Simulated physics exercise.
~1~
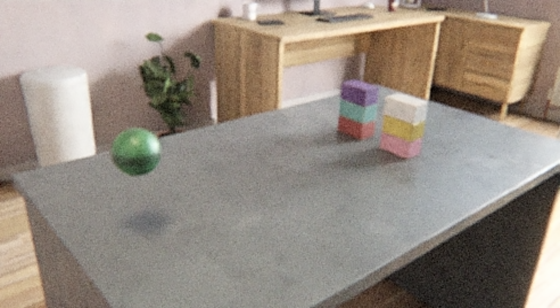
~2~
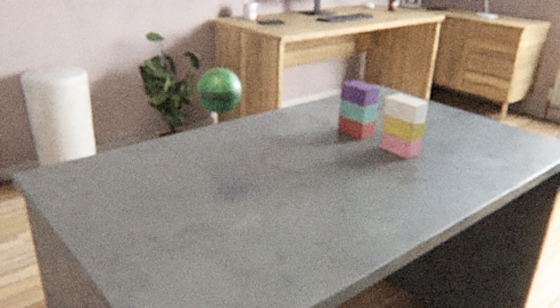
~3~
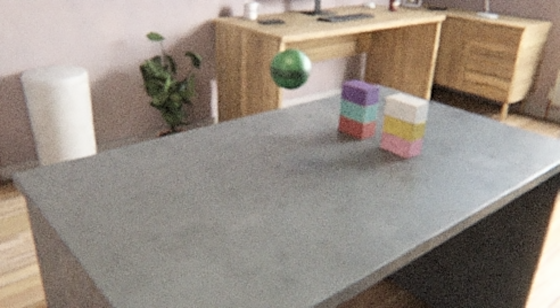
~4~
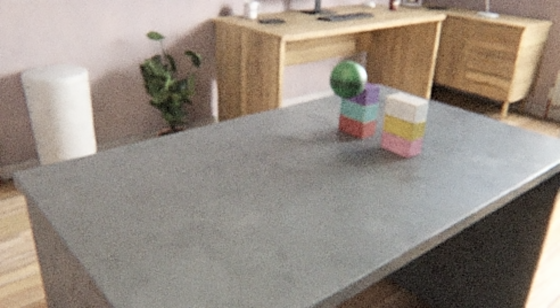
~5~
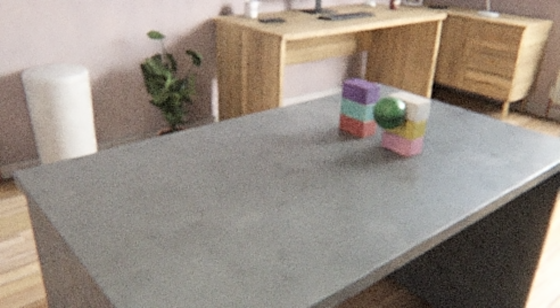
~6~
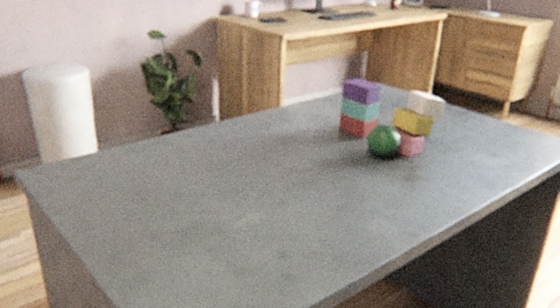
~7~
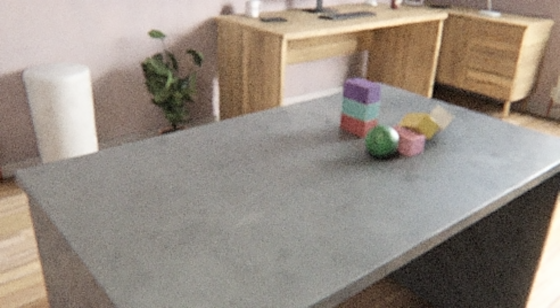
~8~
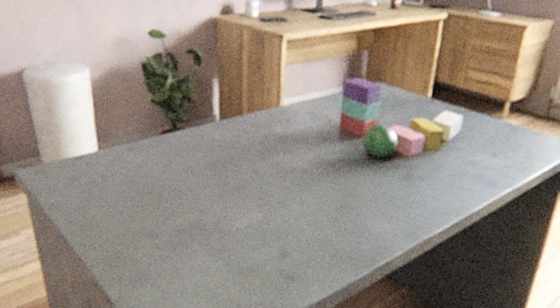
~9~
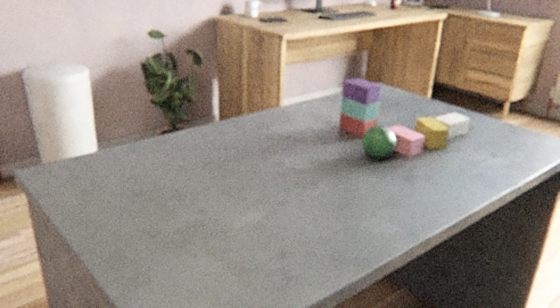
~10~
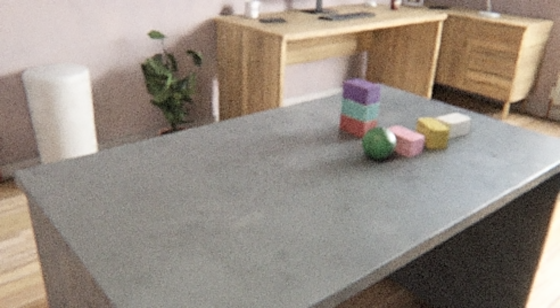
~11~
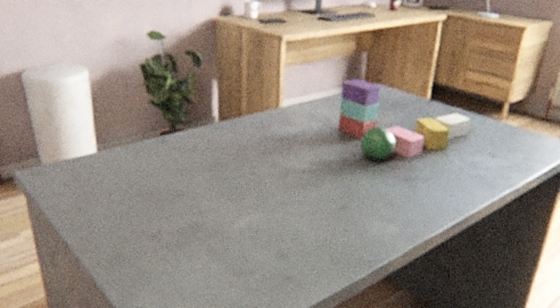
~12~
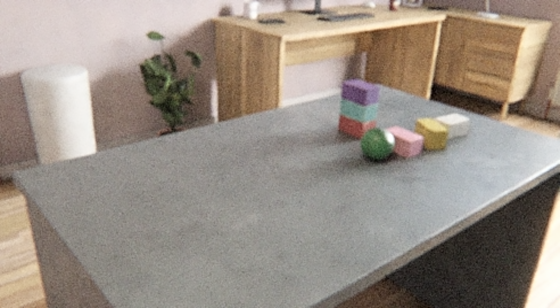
On a grey table, a green ball flies right into a block stack, toppling yellow and white blocks while pink stays put.
